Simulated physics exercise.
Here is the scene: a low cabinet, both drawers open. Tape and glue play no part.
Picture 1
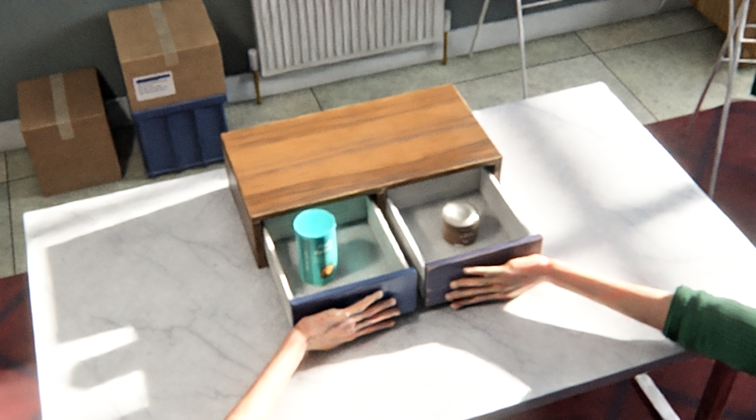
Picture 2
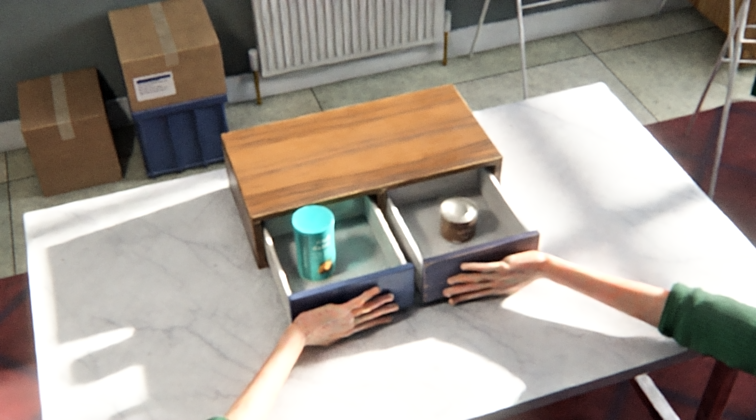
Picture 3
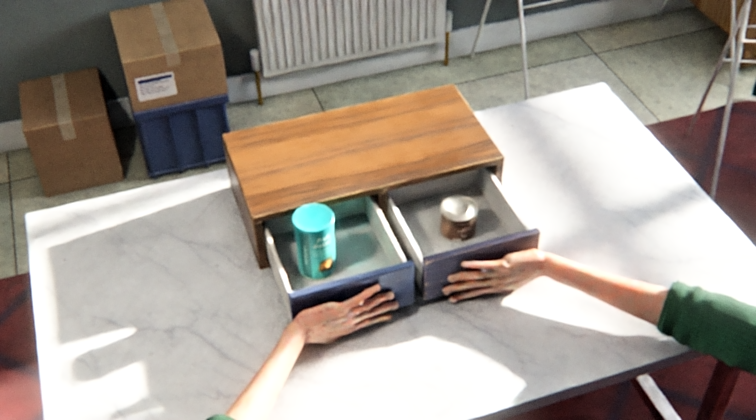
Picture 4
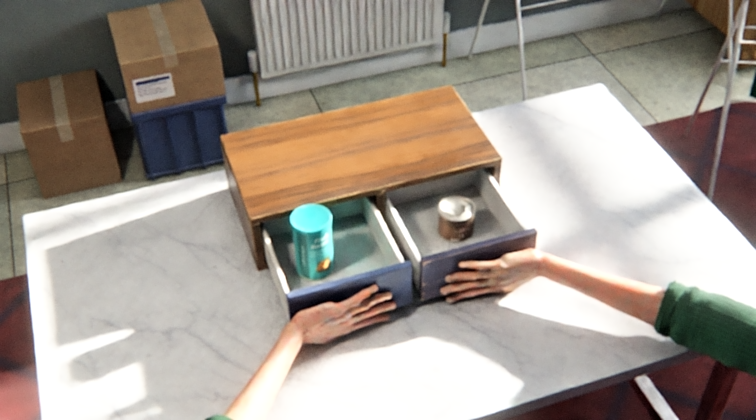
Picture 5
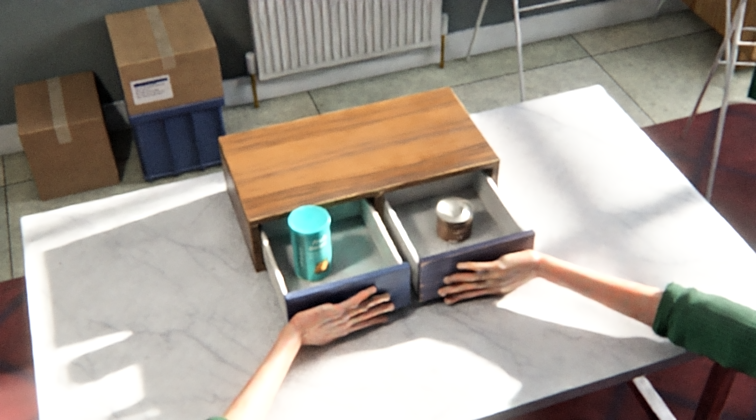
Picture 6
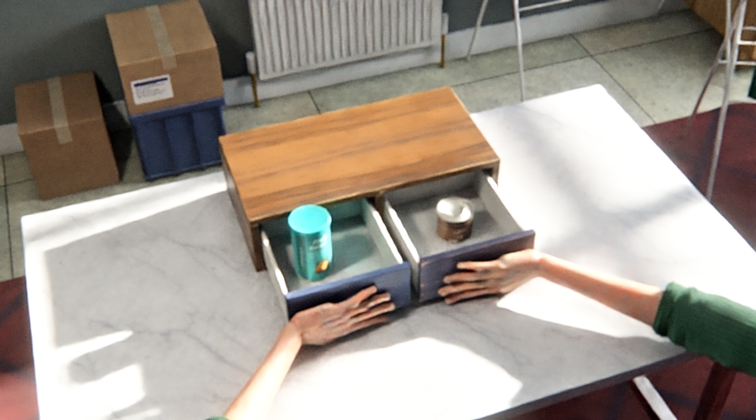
Two hands rest on the fronts of two open drawers in a low wooden cabinet, easing them inward very slightly at first, then staying almost still. The turquoise container in the left drawer and the small brown pot in the right one remain in view, with both drawers still wide open.
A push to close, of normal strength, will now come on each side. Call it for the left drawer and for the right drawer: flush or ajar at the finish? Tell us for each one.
Left drawer: Ajar. Right drawer: Flush.
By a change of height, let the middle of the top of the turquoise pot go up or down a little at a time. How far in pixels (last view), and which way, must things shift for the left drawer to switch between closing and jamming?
Roughly 12 pixels downward.
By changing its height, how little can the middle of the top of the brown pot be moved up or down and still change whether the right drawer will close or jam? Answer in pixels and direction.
Shift: Approx. 16 px, direction up.
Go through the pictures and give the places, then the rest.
In the first frame, left drawer (335, 261) wide open; right drawer (459, 229) wide open; brown pot (461, 224).
In the second frame, right drawer (456, 225) wide open; turquoise pot (315, 245).
In the third frame, left drawer (334, 254) wide open.
In the fourth frame, right drawer (454, 223) wide open.
In the fifth frame, left drawer (330, 256) wide open; chest (358, 175).
In the sixth frame, left drawer (330, 256) wide open; right drawer (453, 224) wide open; brown pot (455, 220).
Then, 0.38 s after the last picture, left drawer starting in; right drawer starting in.
Then, 0.62 s after the last picture, left drawer about half in; right drawer about half in.
At rest, the left drawer jams; the right drawer closes.
